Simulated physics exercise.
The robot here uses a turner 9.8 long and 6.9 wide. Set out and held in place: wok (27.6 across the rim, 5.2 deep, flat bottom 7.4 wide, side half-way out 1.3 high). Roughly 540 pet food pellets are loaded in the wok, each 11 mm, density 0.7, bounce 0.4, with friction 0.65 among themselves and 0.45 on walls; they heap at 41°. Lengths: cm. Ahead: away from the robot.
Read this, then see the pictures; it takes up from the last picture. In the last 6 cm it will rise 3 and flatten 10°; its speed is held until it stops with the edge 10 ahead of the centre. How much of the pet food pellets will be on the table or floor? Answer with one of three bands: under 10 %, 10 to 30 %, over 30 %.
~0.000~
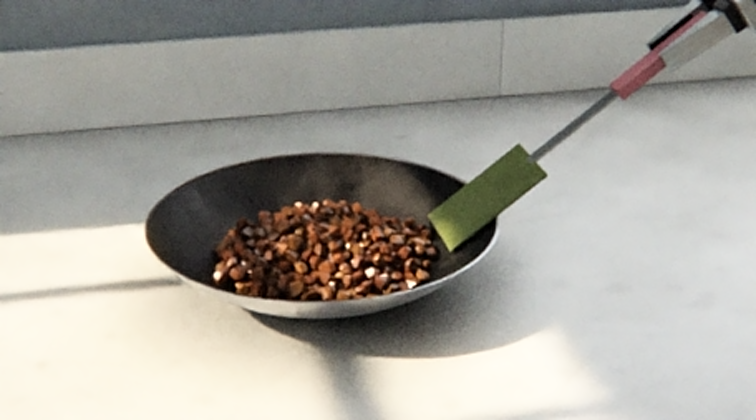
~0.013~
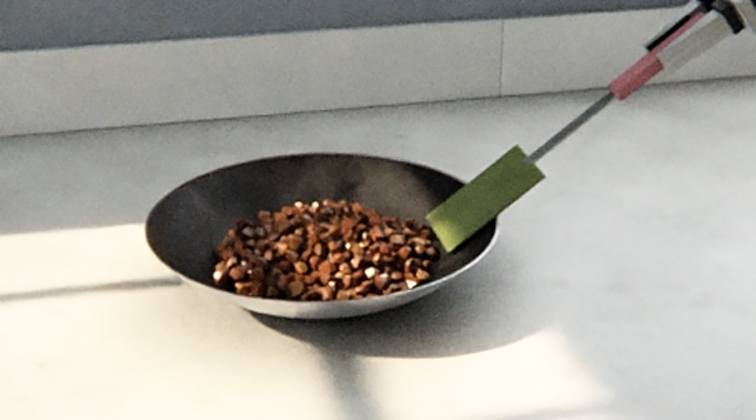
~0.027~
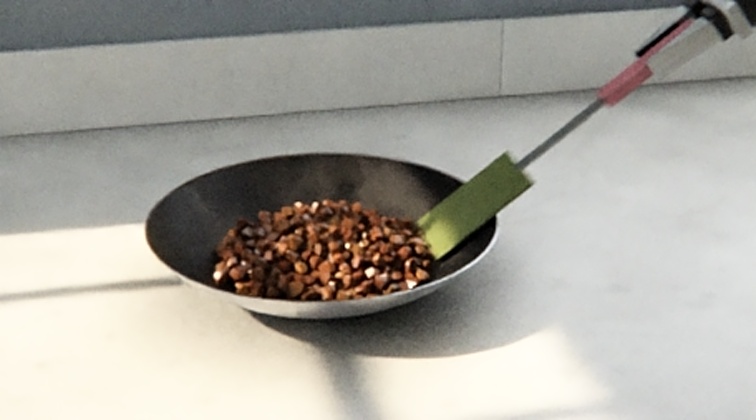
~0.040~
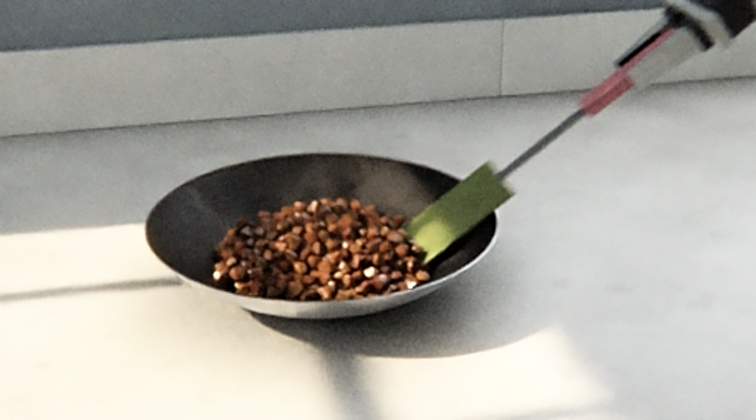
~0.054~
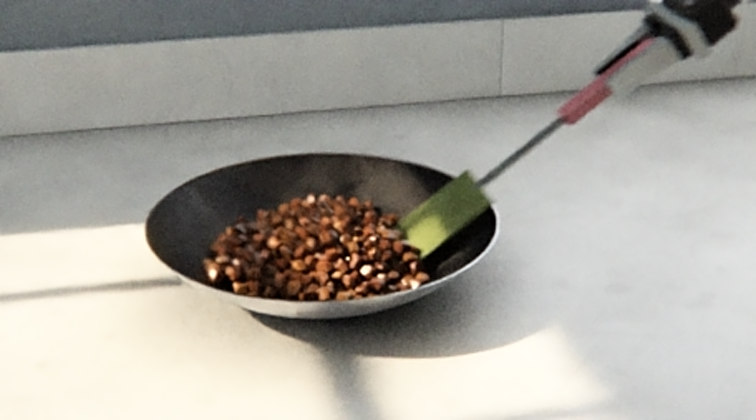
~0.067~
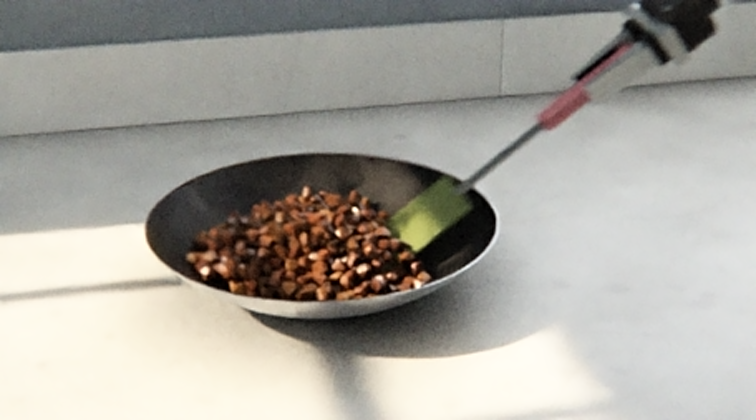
Over 30 %.
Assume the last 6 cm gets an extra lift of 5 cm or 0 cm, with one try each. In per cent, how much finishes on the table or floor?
Roughly 35 % and then 40 %.
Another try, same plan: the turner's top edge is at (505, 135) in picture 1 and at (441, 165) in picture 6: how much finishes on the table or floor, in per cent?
It comes to something like 35 %, give or take.
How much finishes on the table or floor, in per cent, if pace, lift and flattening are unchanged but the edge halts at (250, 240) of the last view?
Roughly 10 per cent, I'd say.
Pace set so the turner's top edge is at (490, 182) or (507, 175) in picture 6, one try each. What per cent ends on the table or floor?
30 % and 20 %.
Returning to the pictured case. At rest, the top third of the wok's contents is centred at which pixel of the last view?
The middle lies somewhere around (250, 237).
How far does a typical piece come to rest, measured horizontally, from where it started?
Some 7 centimetres.
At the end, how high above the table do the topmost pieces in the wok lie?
It reaches around 5.0 cm.
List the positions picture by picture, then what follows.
In the first frame, turner top edge at (533, 159), sloping 37°; upper third of the load around (327, 241), from x 220 to 430, top at y 205; 545 in the wok.
In the second frame, turner top edge at (531, 160), sloping 37°; upper third of the load around (327, 241), from x 220 to 430, top at y 205.
In the third frame, turner top edge at (521, 166), sloping 37°; upper third of the load around (327, 241), from x 220 to 430, top at y 205.
In the fourth frame, turner top edge at (502, 177), sloping 37°; upper third of the load around (325, 240), from x 220 to 425, top at y 205.
In the fifth frame, turner top edge at (480, 185), sloping 37°; upper third of the load around (323, 235), from x 210 to 425, top at y 200.
In the sixth frame, turner top edge at (459, 191), sloping 37°; upper third of the load around (314, 231), from x 195 to 425, top at y 195; 545 in the wok.
After 0.10 s, sloping 37°, highest piece 9 above the table; 545 in the wok.
After 0.13 s, sloping 35°, highest piece 10 above the table; 543 in the wok, 2 on the blade or in flight.
After 0.35 s, sloping 27°, highest piece 19 above the table; 329 in the wok, 112 on the table or floor, 104 on the blade or in flight.
After 1.40 s, sloping 27°, highest piece 5 above the table; 329 in the wok, 216 on the table or floor.
At rest, 329 in the wok, 216 on the table or floor. That is 40 % on the table or floor.
